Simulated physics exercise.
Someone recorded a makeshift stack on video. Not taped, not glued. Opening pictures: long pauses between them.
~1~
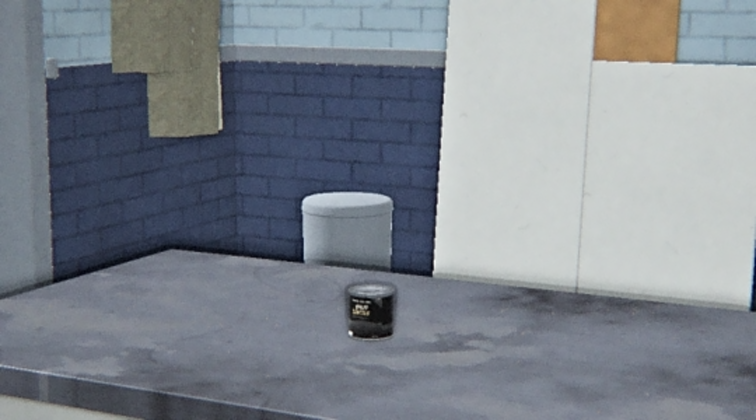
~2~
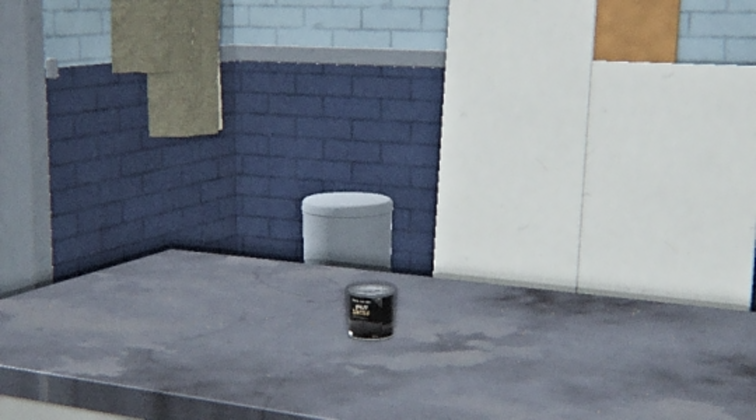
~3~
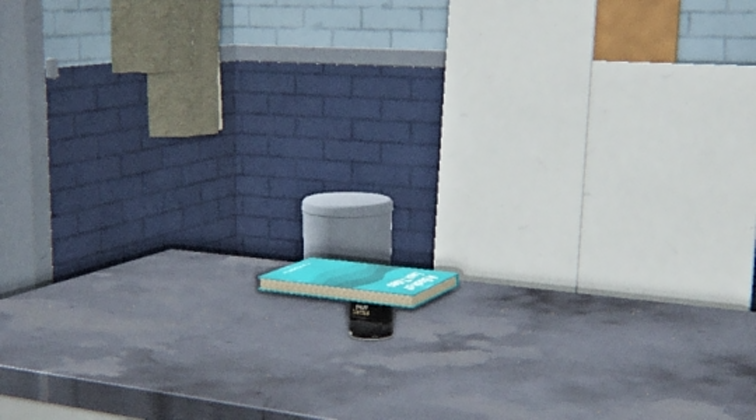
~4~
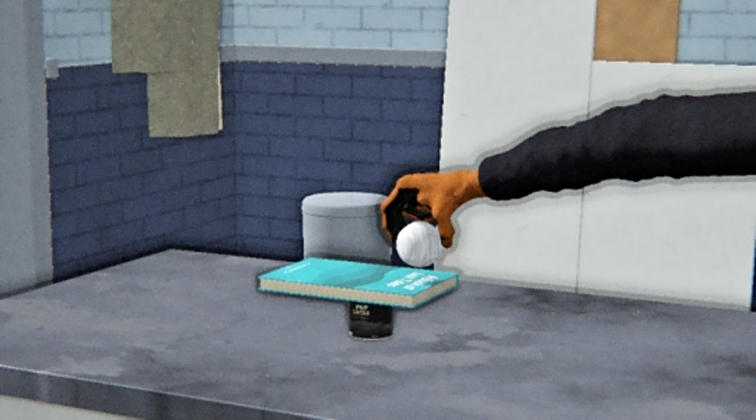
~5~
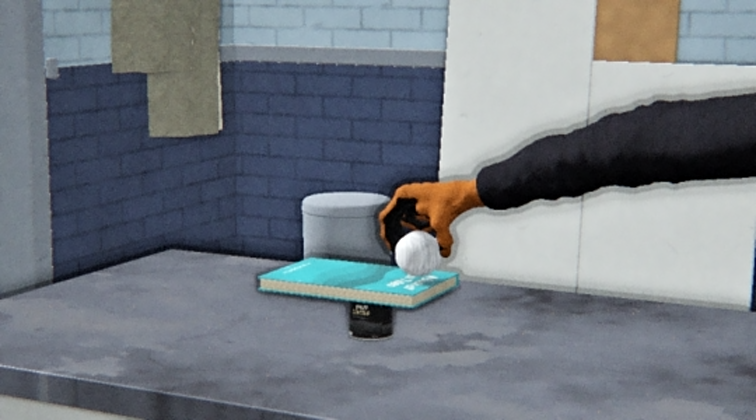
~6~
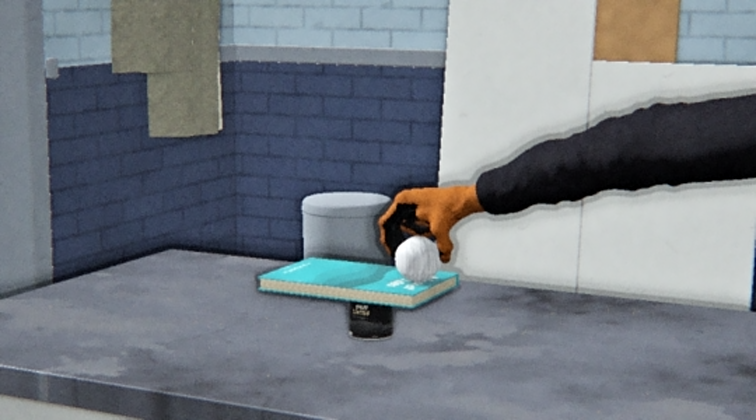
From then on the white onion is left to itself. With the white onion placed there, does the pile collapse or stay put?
It stays put.
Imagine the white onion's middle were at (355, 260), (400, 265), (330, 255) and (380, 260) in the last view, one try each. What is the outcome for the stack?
Try 1: Stable; try 2: Stable; try 3: Stable; try 4: Stable.
Then, 0.20 s on from there, no change.
Then, 0.40 s on from there, white onion resting near (418, 259).
In the end, all 3 unmoved. At the end, from the last picture's camera, white onion near (418, 259). The stack holds.
